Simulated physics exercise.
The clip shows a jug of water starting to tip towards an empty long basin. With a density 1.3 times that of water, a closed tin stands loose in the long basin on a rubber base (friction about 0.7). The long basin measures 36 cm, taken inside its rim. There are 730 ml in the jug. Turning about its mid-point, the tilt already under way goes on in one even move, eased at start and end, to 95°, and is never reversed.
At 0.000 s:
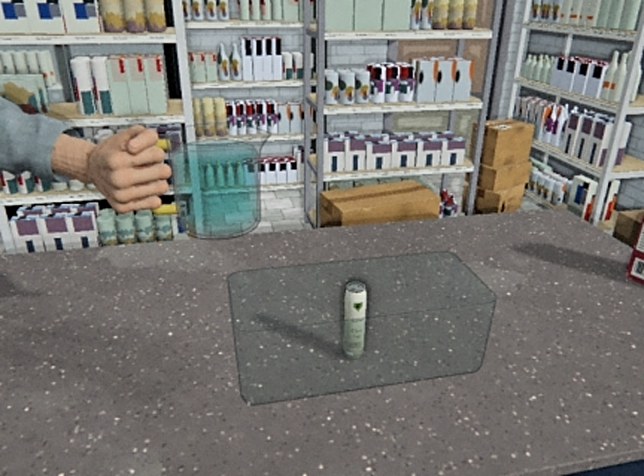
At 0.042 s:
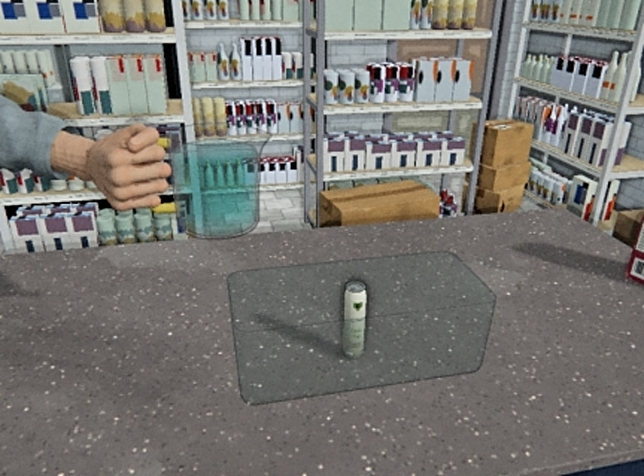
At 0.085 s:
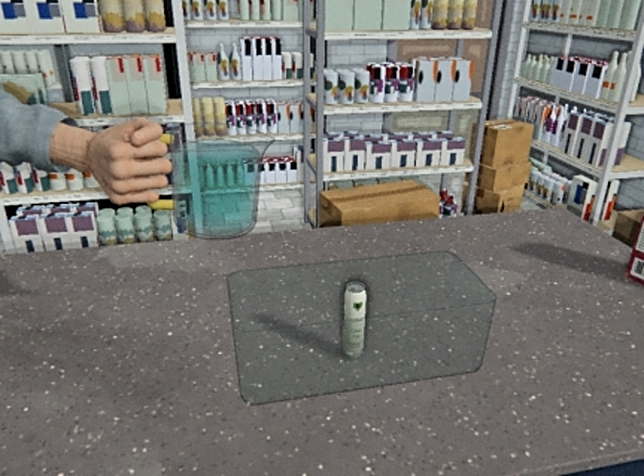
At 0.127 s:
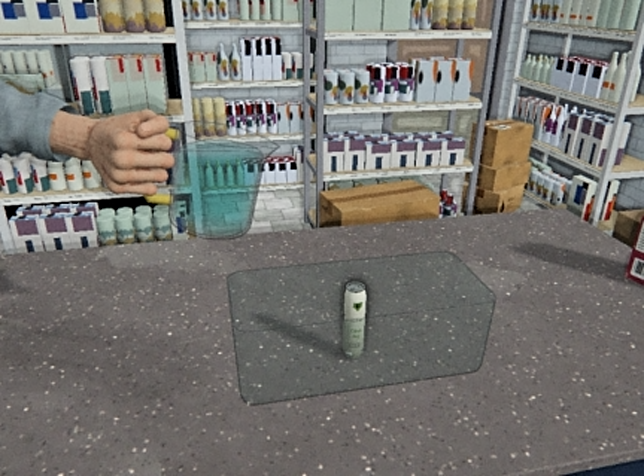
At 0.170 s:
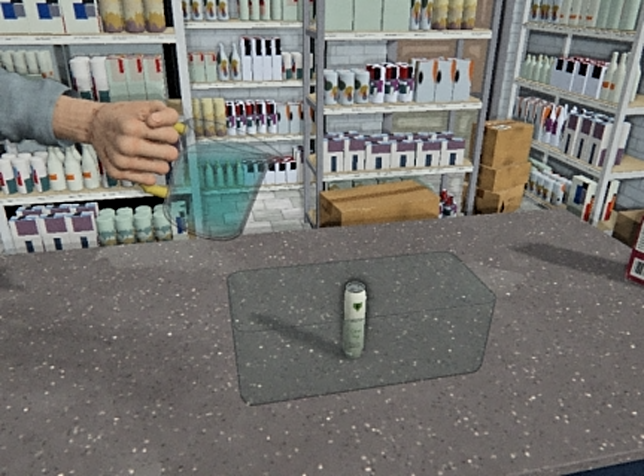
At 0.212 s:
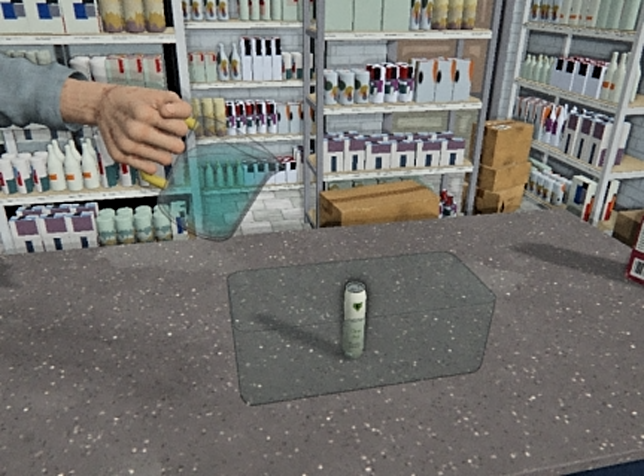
A hand tilting a clear jug of water to the right above a counter, behind a clear basin holding a small upright tin.
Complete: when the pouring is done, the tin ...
... has gone over.
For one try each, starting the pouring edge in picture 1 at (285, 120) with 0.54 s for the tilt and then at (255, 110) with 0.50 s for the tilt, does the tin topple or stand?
In the first try it comes down; in the second it remains standing.
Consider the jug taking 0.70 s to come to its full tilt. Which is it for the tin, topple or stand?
Then the tin tumbles.
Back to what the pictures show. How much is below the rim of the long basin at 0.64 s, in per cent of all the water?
My estimate is about 52 percent.
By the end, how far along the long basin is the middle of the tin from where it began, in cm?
It finishes around 9.5 cm from where it began.
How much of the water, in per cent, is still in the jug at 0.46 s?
Fraction remaining: Approx. 62 per cent.
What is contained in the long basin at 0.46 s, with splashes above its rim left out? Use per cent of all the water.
I'd estimate some 7 percent of the liquid.
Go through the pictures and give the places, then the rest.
The first picture shows tilt 0°; pouring edge (271, 133); surface from (171, 152) to (258, 147); the long basin's rim runs from (231, 302) to (474, 275); the tin's top is at (356, 290).
The second picture shows tilt 1°; pouring edge (272, 134); surface from (171, 151) to (258, 147).
The third picture shows tilt 6°; pouring edge (275, 138); surface from (174, 149) to (260, 149).
The fourth picture shows tilt 12°; pouring edge (279, 145); surface from (178, 149) to (265, 150).
The fifth picture shows tilt 21°; pouring edge (284, 155); surface from (176, 160) to (271, 153).
The sixth picture shows tilt 32°; pouring edge (287, 167); surface from (171, 173) to (279, 158).
After 0.46 s the tilt is 90° and 62 per cent is still to pour; the tin stands where it began.
After 0.64 s the tilt is 95° and 24 per cent is still to pour; the tin stands 2 cm from where it began.
After 0.83 s the tilt is 95° and 9 per cent is still to pour; the tin leans 26°.
After 1.04 s the tilt is 95° and 3 per cent is still to pour; the tin lies on its side.
In the end the tin lies on its side.
